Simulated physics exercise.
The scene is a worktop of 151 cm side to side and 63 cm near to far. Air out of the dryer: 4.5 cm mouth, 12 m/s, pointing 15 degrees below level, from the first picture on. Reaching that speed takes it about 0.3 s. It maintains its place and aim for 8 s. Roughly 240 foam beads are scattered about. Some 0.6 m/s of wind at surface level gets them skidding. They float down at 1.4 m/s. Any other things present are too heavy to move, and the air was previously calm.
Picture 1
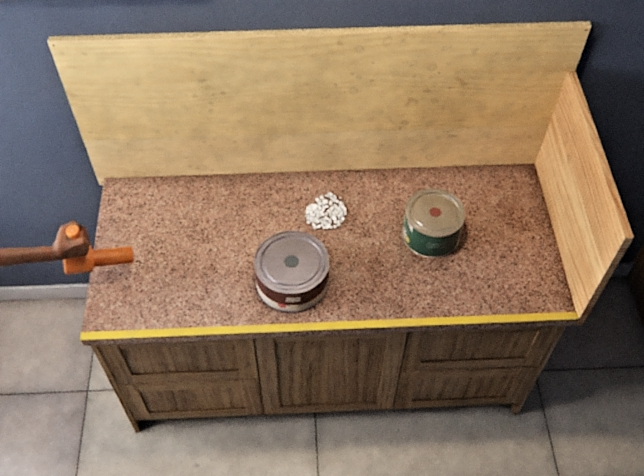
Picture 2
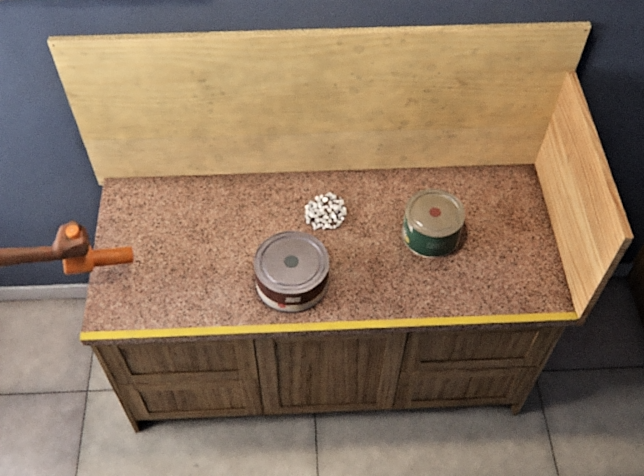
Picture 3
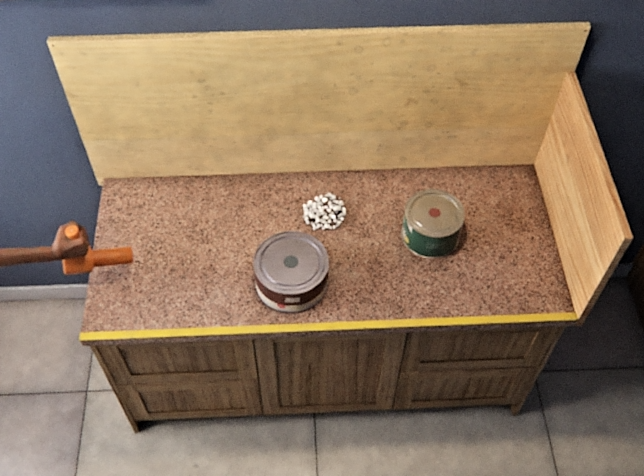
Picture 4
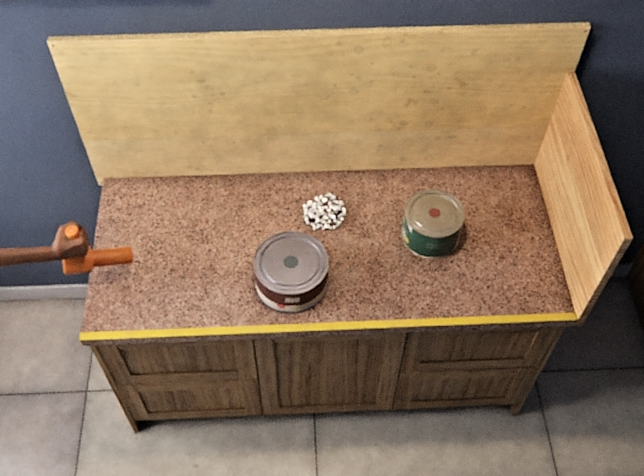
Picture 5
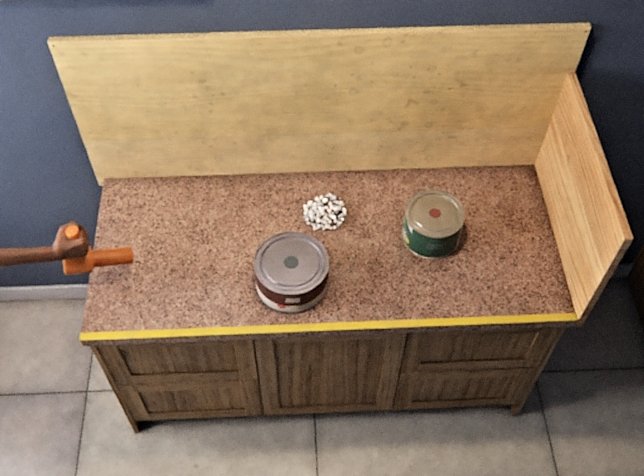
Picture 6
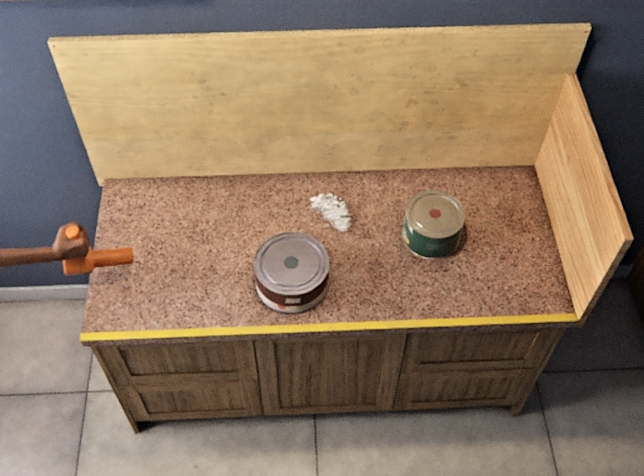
The video shows a cluster of small white beads lying still between two tins on a speckled worktop, with an orange-tipped dryer at the left; then many of the beads shift away from it, toward the back right.
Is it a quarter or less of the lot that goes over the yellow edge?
No, most likely the tally past that edge goes beyond a quarter.
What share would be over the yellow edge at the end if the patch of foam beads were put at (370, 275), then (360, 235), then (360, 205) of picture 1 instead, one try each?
First try near 5 %, second near 15 %, third near 90 %.
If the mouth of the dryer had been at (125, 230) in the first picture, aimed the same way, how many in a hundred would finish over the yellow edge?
I'd put it at around 70 per cent.
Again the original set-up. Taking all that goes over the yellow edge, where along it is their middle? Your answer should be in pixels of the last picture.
Close to pixel (570, 321).
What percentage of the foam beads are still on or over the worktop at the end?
Roughly 10 per cent.
Then, 1.2 s after the last picture, 77 % are on the move or not yet settled, 31 % are over the yellow edge; the middle of those still in play is near (537, 179).
Then, 2.2 s after the last picture, 37 % are on the move or not yet settled, 64 % are over the yellow edge; the middle of those still in play is near (536, 173).
Then, 4.1 s after the last picture, 18 % are on the move or not yet settled, 79 % are over the yellow edge; the middle of those still in play is near (535, 172).
Then, 7.7 s after the last picture, at the end, 88 % are over the yellow edge.
